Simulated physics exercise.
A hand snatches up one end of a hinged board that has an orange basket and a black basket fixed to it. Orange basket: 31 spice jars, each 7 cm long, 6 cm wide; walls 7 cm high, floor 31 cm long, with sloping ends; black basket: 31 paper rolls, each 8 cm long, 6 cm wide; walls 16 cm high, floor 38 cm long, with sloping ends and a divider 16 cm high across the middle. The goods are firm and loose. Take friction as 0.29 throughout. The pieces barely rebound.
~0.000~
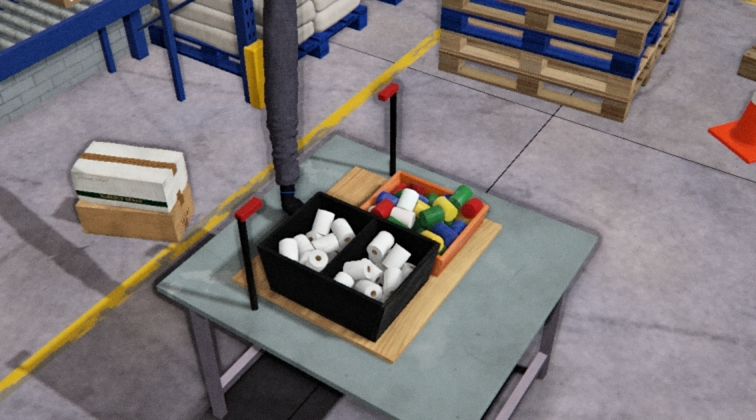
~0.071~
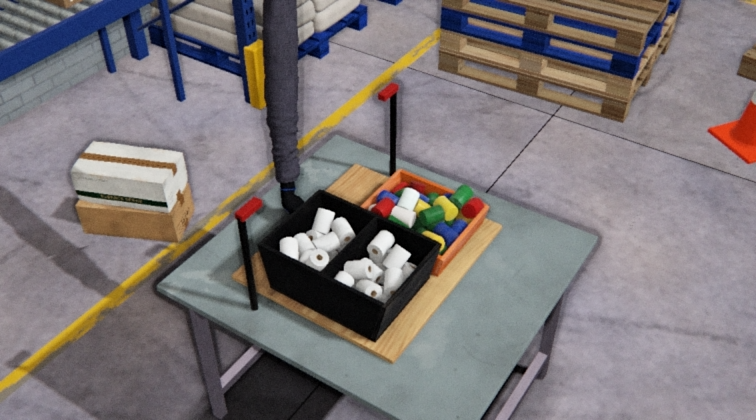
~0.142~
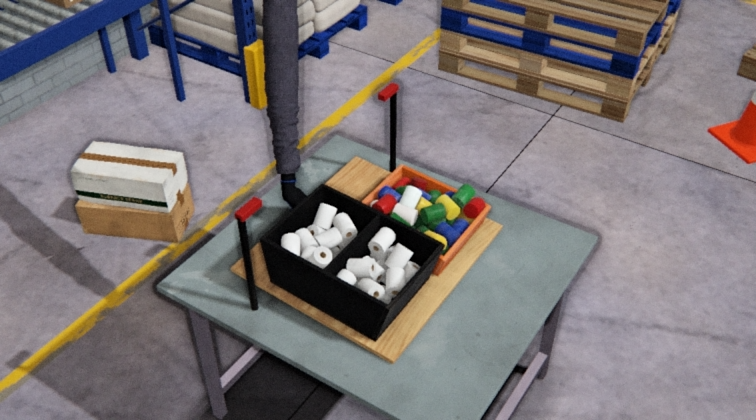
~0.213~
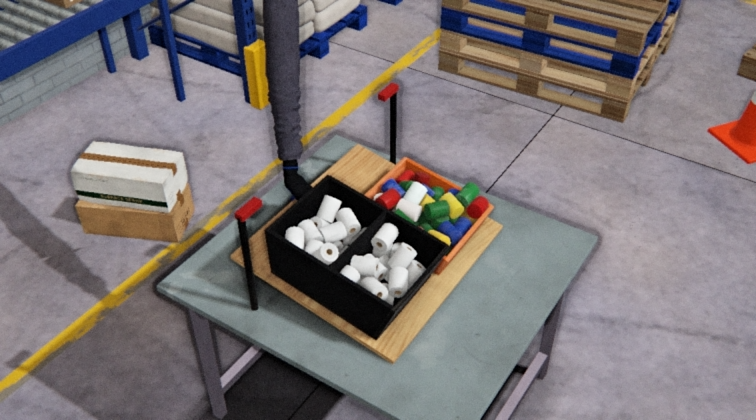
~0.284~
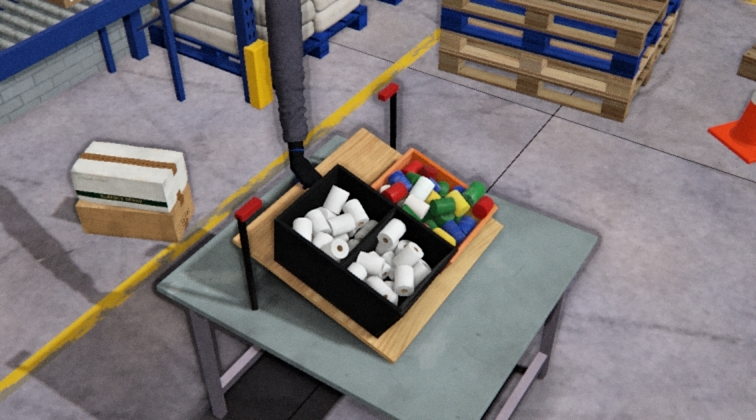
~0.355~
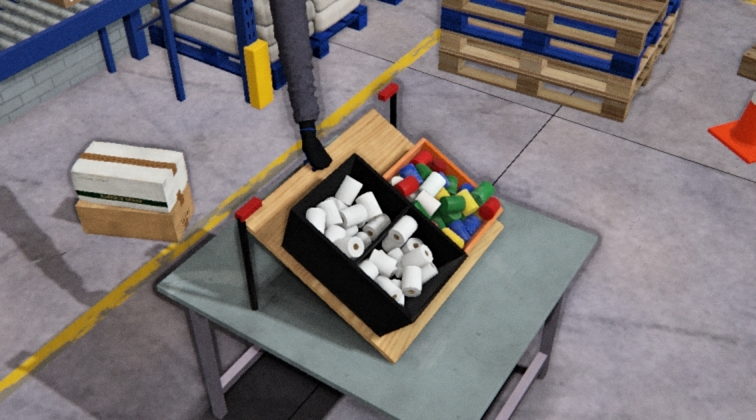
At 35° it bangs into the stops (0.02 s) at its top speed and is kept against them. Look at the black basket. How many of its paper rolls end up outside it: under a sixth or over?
It sheds less than a sixth of them.
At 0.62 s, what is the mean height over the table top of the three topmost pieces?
Some 38 cm up.
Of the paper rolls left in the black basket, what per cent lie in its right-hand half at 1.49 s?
About 60 per cent.
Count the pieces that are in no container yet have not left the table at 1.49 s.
Some 5 pieces.
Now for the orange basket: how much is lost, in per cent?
Lost: Orange basket 30 per cent.
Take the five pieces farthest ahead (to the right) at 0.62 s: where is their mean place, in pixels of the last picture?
Near (480, 251).
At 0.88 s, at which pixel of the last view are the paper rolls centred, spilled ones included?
Near (392, 266).
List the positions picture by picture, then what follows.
In the first picture (we follow the rim corner now nearest the camera), black basket at (382, 305); orange basket (its farthest corner) at (401, 172); tilt 0°; nothing out yet.
Black basket at (383, 305); orange basket at (401, 170); tilt 1°, in the second picture.
Black basket at (387, 306); orange basket at (403, 166); tilt 5°, in the third picture.
Black basket at (393, 308); orange basket at (407, 159); tilt 10°, in the fourth picture.
Black basket at (401, 312); orange basket at (414, 150); tilt 18°, in the fifth picture.
Black basket at (412, 318); orange basket at (425, 141); tilt 28°; nothing out yet, in the sixth picture.
After 0.39 s, the lift is arrested.
After 0.48 s, tilt 35°; 0 of 31 out of the orange basket and 0 of 31 out of the black basket.
After 0.62 s, tilt 35°; 3 of 31 out of the orange basket and 0 of 31 out of the black basket.
After 0.88 s, tilt 35°; 9 of 31 out of the orange basket and 2 of 31 out of the black basket.
When it is over (at 1.49 s), 9 of 31 out of the orange basket and 2 of 31 out of the black basket. Asked share, 2 of 31, 6 per cent.
